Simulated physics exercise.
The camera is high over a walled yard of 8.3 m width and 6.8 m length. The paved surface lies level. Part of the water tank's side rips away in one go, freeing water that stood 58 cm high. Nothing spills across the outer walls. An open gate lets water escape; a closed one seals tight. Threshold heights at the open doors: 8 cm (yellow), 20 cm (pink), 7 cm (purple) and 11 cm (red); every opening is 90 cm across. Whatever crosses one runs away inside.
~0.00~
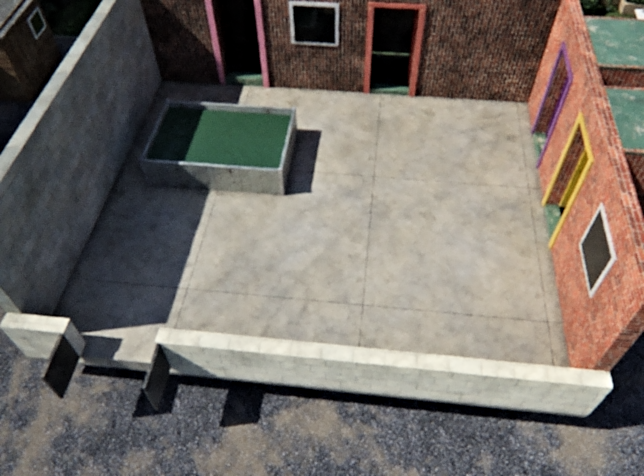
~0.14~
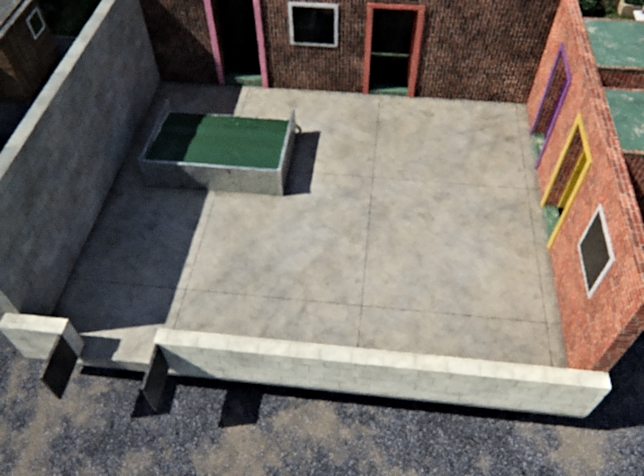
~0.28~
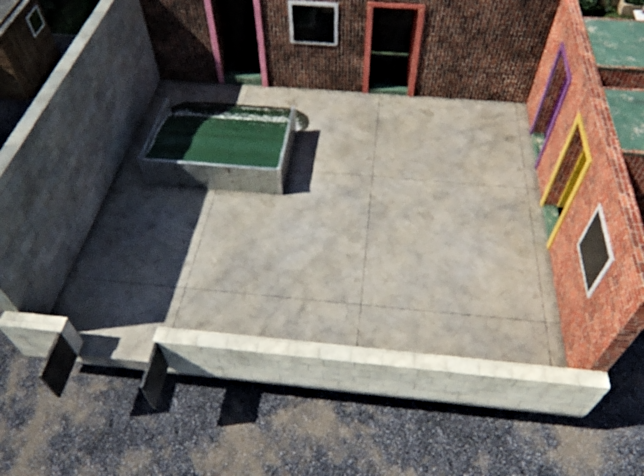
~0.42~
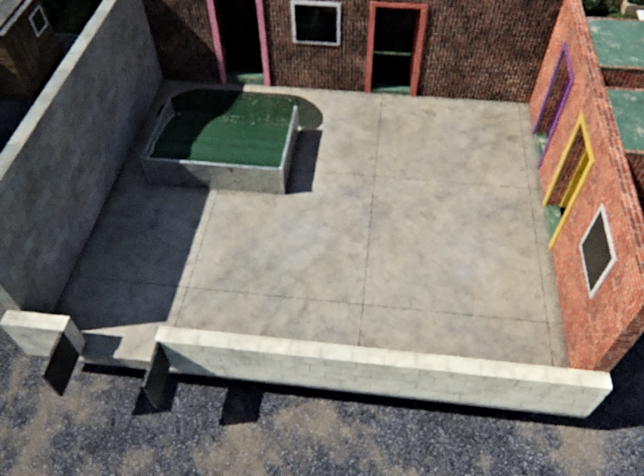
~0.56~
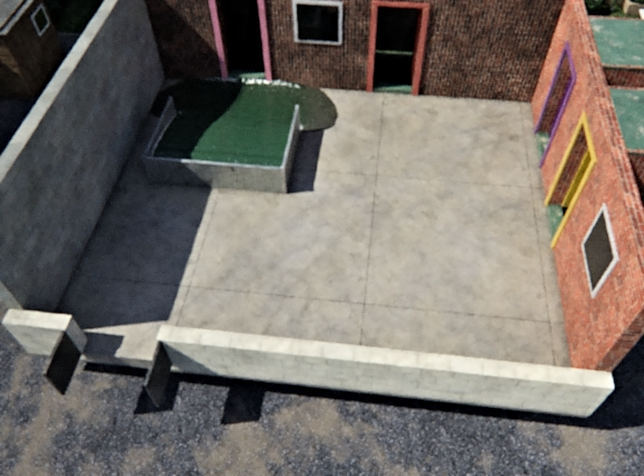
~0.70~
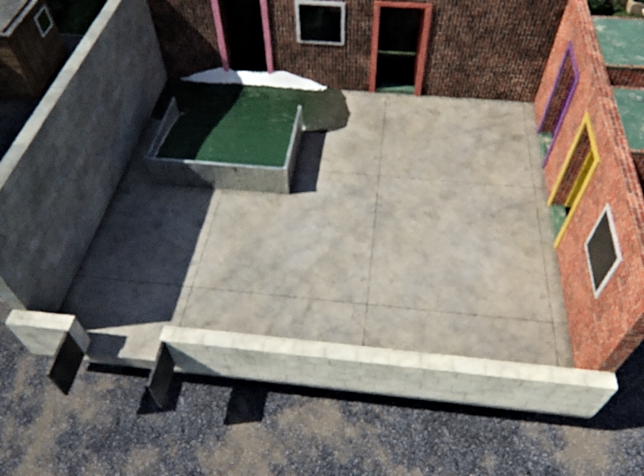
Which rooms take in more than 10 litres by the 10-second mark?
Within that time: At the yellow door it stays under the limit; at the pink door it passes the limit; at the purple door it exceeds the limit; at the red door it does not reach the limit.
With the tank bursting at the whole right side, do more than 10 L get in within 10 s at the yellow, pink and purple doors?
Then: Yellow past it, pink not over, purple over.
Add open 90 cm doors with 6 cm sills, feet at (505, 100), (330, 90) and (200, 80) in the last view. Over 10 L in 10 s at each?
In turn: Over, past it, over.
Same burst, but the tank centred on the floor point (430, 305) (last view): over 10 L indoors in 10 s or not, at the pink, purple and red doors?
Against that limit: Pink not over, purple above, red over.
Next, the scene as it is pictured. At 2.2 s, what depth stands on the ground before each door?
In cm: Yellow 0, pink 33, purple 0, red 9.
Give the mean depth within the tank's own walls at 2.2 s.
About 16 cm.
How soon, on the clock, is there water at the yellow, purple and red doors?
Arrival: Yellow 4.0 s, purple 3.0 s, red 1.3 s.
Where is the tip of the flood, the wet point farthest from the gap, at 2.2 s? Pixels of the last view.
Around (474, 102).
After 1.4 s water covers 10 % of the floor and is deepest (42 cm) near (249, 93); yellow door not reached, pink door 42 cm at the sill, 73 L in, purple door not reached, red door 3 cm at the sill, 0 L in.
After 2.2 s water covers 20 % of the floor and is deepest (39 cm) near (167, 82); yellow door not reached, pink door 33 cm at the sill, 167 L in, purple door not reached, red door 9 cm at the sill, 0 L in.
After 3.5 s water covers 40 % of the floor and is deepest (22 cm) near (165, 102); yellow door not reached, pink door 18 cm at the sill, 200 L in, purple door 14 cm at the sill, 2 L in, red door 7 cm at the sill, 0 L in.
After 6.0 s water covers 55 % of the floor and is deepest (14 cm) near (48, 335); yellow door 7 cm at the sill, 0 L in, pink door 8 cm at the sill, 201 L in, purple door 10 cm at the sill, 40 L in, red door 5 cm at the sill, 0 L in.
After 10.0 s water covers 80 % of the floor and is deepest (10 cm) near (168, 97); yellow door 4 cm at the sill, 0 L in, pink door 8 cm at the sill, 201 L in, purple door 6 cm at the sill, 48 L in, red door 4 cm at the sill, 0 L in.
